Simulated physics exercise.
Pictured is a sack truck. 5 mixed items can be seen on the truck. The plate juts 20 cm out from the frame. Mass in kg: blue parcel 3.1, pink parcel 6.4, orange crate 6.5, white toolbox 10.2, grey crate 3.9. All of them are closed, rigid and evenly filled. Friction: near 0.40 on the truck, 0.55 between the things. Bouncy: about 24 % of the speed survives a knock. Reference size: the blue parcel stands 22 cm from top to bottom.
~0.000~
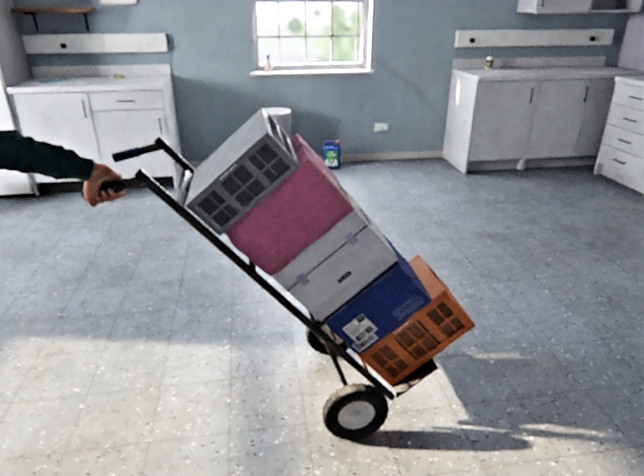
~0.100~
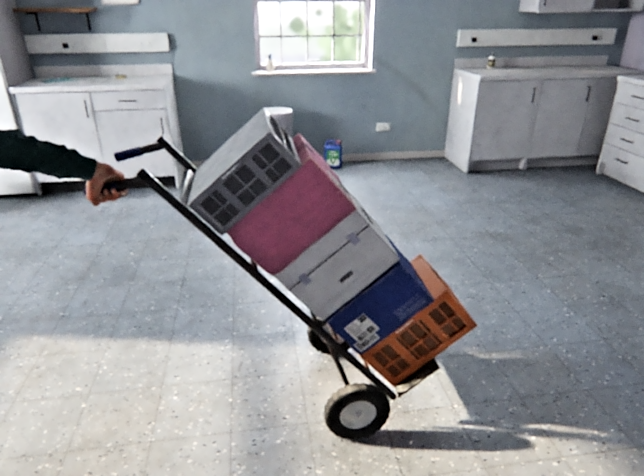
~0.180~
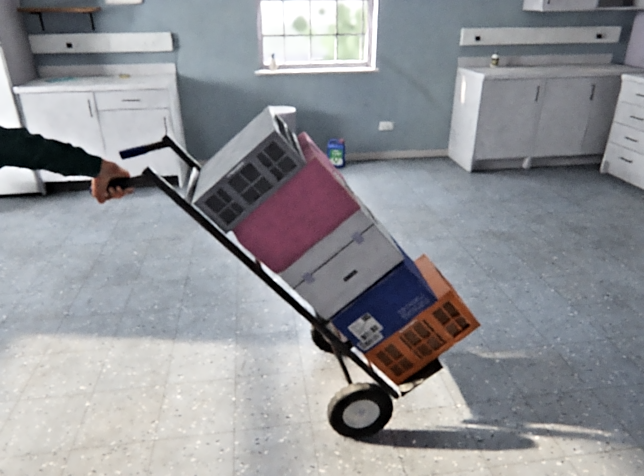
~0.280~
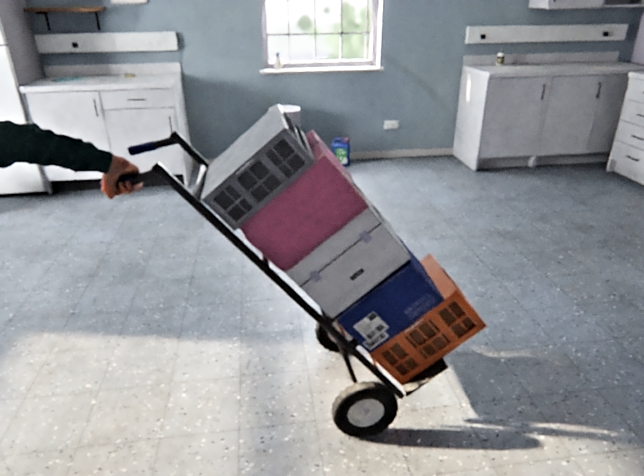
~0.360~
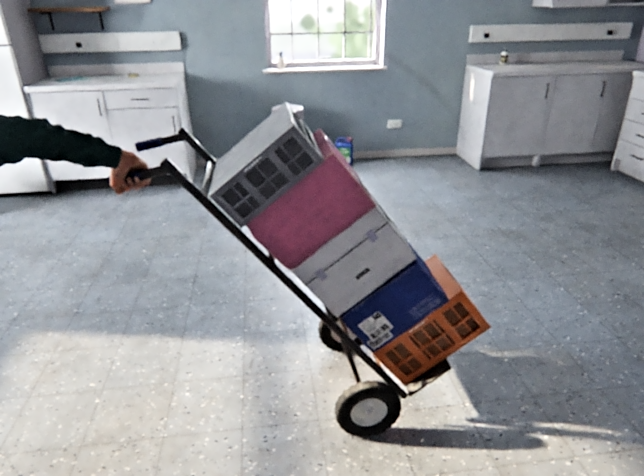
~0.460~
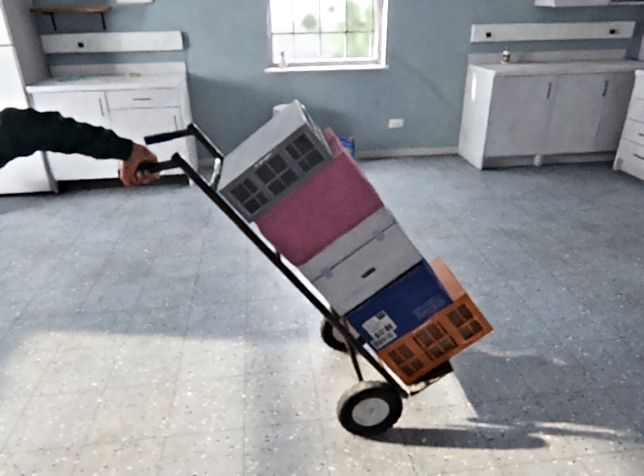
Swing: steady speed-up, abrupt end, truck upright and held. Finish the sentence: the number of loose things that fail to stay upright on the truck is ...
... zero.
After 1.36 s, 3° short of upright.
After 1.66 s, truck upright; pink parcel tipped 10° from how it sat near (480, 196); blue parcel tipped 10° from how it sat near (442, 309); grey crate tipped 10° from how it sat.
After 2.16 s, truck upright; pink parcel slid 3 cm near (455, 200); grey crate slid 5 cm; white toolbox slid 2 cm.
After 2.46 s, truck upright; pink parcel slid 2 cm near (452, 200); grey crate slid 2 cm; white toolbox slid 2 cm.
At rest (3.8 s), all 5 in place, give or take 10 cm. Seen from the same camera at the end, blue parcel near (437, 312), pink parcel near (459, 200).
